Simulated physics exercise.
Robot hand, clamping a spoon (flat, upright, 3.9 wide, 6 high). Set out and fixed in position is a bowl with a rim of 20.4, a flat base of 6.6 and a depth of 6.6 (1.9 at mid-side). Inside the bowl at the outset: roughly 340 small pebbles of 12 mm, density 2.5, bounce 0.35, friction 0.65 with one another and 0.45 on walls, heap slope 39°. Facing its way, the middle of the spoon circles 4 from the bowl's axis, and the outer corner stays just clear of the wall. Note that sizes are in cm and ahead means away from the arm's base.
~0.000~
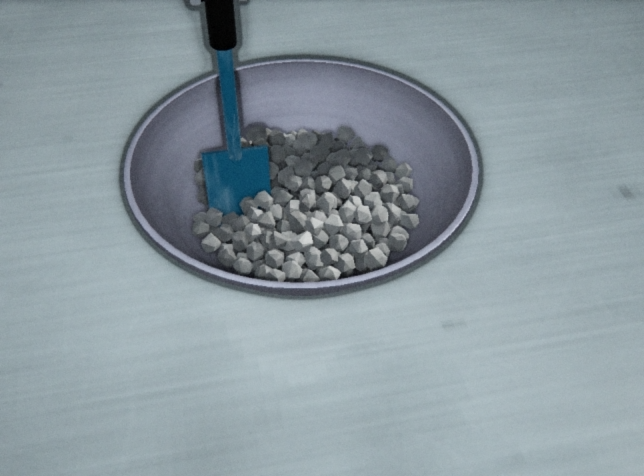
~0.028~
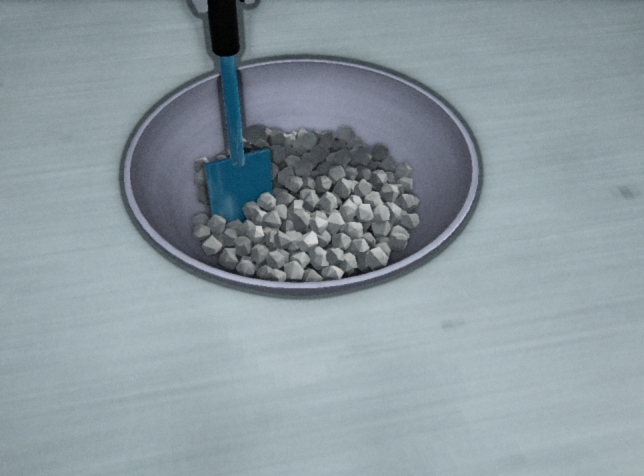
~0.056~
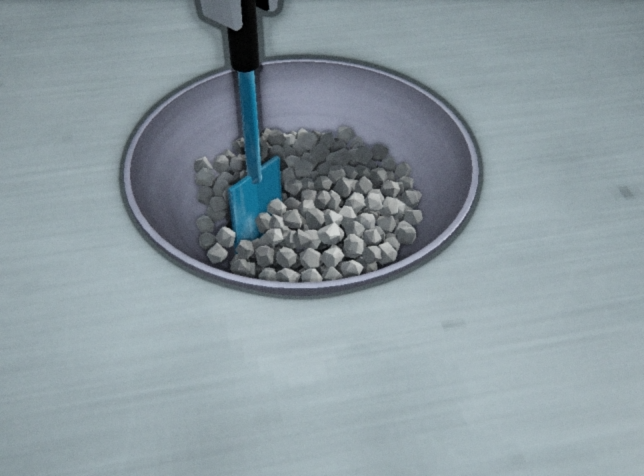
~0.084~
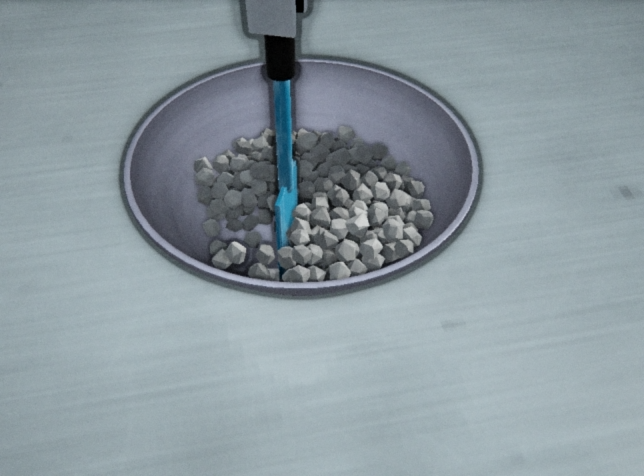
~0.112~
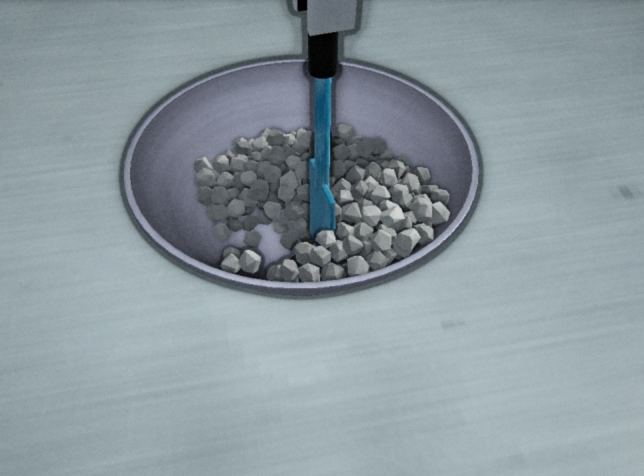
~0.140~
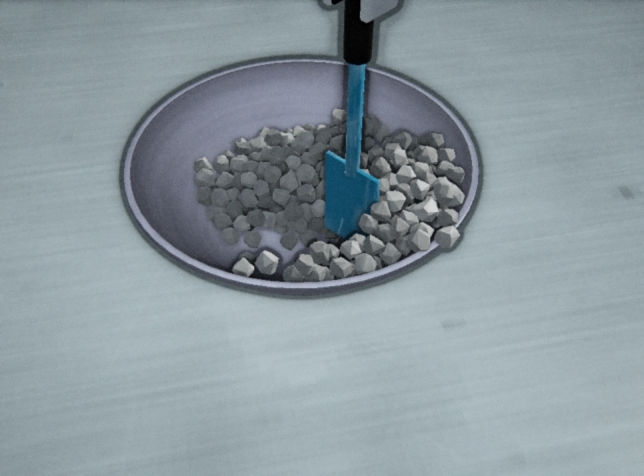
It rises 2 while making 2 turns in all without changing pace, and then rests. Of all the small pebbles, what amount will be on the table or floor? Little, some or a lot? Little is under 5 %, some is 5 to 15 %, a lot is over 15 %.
A lot.
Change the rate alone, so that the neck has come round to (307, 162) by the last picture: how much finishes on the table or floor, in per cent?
I'd put it close to 10 per cent.
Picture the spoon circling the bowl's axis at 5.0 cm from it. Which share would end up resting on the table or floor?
In that case roughly 35 per cent.
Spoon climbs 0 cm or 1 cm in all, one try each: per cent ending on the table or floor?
Try one: Around 40 %; try two: Around 35 %.
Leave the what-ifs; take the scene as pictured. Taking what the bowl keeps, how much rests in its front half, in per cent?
Around 50 per cent of what the bowl keeps.
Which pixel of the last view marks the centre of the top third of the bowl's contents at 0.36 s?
Roughly pixel (195, 170).
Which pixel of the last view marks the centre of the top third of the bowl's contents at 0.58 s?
(329, 187).
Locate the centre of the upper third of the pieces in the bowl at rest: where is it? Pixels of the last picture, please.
About (309, 184).
After 0.36 s, 355° round, highest piece 9 above the table; 274 in the bowl, 27 on the table or floor, 34 in flight or on the tool.
After 0.58 s, 224° round, highest piece 7 above the table; 253 in the bowl, 79 on the table or floor, 3 in flight or on the tool.
After 0.89 s, 0° round, highest piece 7 above the table; 252 in the bowl, 83 on the table or floor.
After 1.59 s, 0° round, highest piece 7 above the table; 252 in the bowl, 83 on the table or floor.
In the end, 252 in the bowl, 83 on the table or floor. That is 25 % on the table or floor.
